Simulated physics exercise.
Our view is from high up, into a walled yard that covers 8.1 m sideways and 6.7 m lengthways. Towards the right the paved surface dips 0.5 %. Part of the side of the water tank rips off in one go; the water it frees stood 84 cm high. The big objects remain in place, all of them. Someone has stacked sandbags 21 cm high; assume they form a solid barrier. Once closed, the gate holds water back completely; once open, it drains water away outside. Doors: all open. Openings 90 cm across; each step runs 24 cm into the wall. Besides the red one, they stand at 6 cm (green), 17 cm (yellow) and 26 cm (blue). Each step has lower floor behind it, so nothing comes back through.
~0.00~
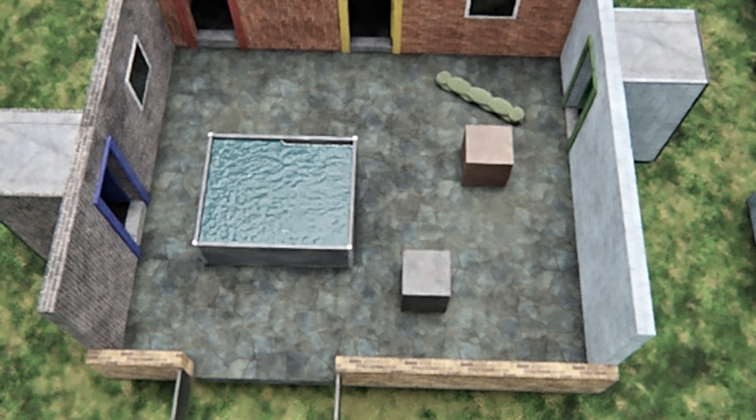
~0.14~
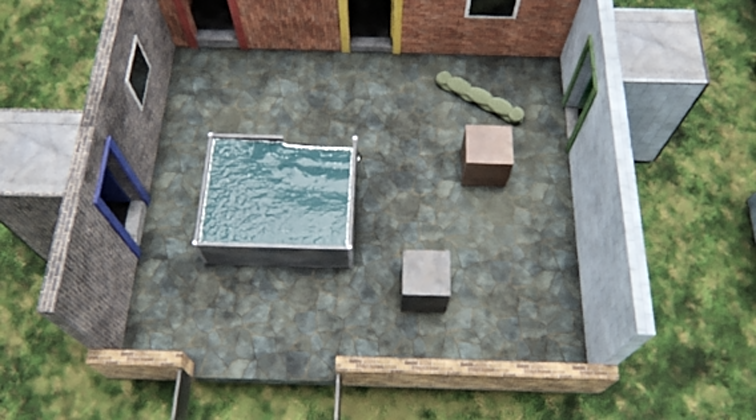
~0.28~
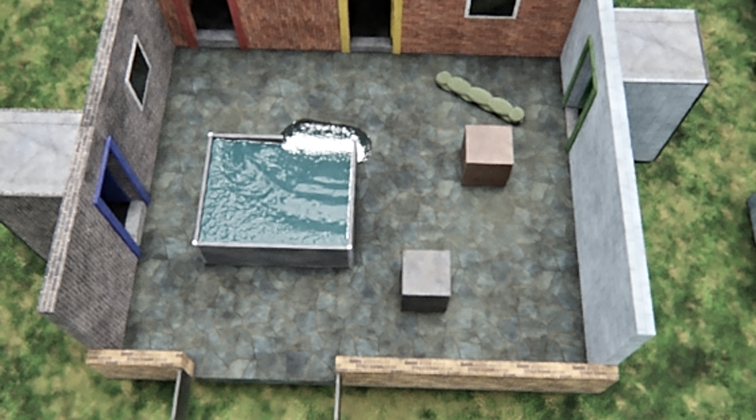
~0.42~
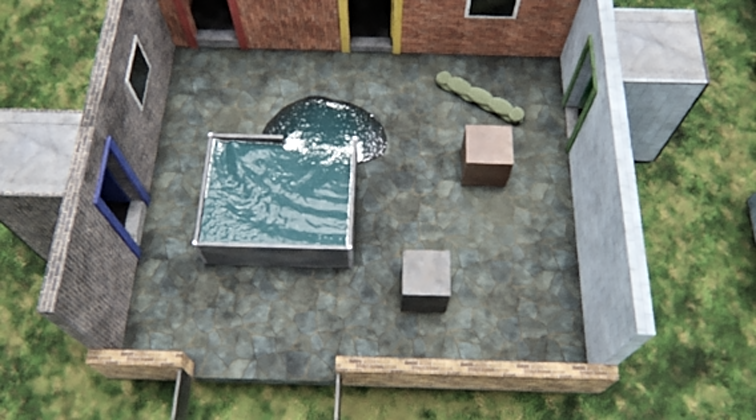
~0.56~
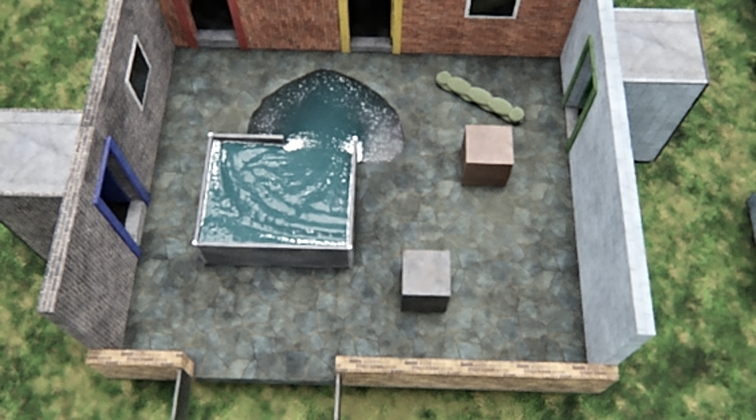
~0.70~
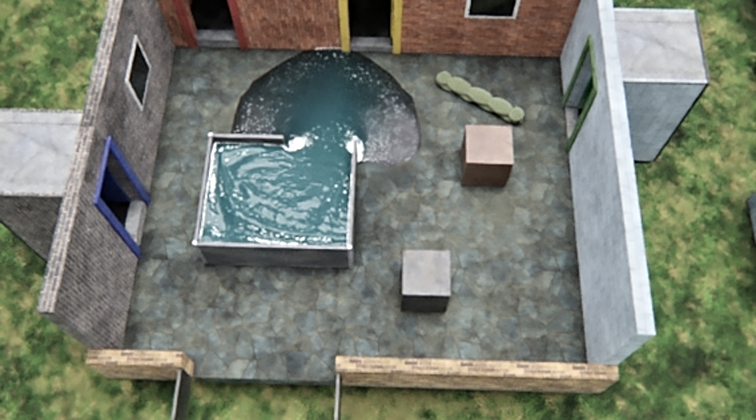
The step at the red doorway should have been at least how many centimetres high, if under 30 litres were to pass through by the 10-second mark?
At least some 12 cm.
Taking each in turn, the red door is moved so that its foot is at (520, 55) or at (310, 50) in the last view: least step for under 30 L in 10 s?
12.5 and 34 cm.
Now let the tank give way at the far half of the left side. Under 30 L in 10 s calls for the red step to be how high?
Then roughly 32 cm.
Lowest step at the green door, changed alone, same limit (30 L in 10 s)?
Roughly 14.0 cm at the green door.
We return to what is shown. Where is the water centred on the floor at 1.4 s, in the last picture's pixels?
About (301, 172).
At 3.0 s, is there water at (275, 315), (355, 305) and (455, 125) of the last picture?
One by one: Clear, clear, drenched.
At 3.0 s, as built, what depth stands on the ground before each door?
In cm: Green 16, red 13, yellow 32, blue 0.
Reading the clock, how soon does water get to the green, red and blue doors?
Green at 2.6 s, red at 1.3 s and blue at 3.4 s.
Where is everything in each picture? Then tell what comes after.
The water tank at (278, 191) is whole and still, 84 cm deep; the red door at (210, 16) is dry, in the first frame.
Water pours out on the far side and has run 0.3 m, to a hidden place; about 10 cm deep outside, 84 cm at the back, in the second frame.
The gap is on the far side, the front 0.9 m out at (301, 124); the back of the water tank holds 84 cm, in the third frame.
The front is at (315, 99), 1.5 m from the gap on the far side; 2.6 m2 of floor is wet, 84 cm left at the back, in the fourth frame.
The gap is on the far side, the front 2.1 m out at (322, 72); the back of the water tank holds 79 cm, in the fifth frame.
The gap is on the far side, the front 2.7 m out at (313, 51); the back of the water tank holds 71 cm; 1.2 m in a straight line remain to the red door at (210, 16), in the sixth frame.
After 1.4 s water covers 25 % of the floor, deepest (48 cm) near (331, 156); 9 cm at the red door, 0 litres in over its 27 cm step.
After 3.0 s water covers 40 % of the floor, deepest (35 cm) near (176, 47); 13 cm at the red door, 0 litres in over its 27 cm step.
After 10.0 s water covers 95 % of the floor, deepest (14 cm) near (553, 64); 9 cm at the red door, 0 litres in over its 27 cm step.
At the red door as built, the water arrived by 1.3 s and peaked near 17 cm at 4.0 s.
Run again over the same 10 s with other heights there, 52 litres in over 10 cm, 20 litres over 13.5 cm. The limit of 30 litres is kept from about 12 cm up.
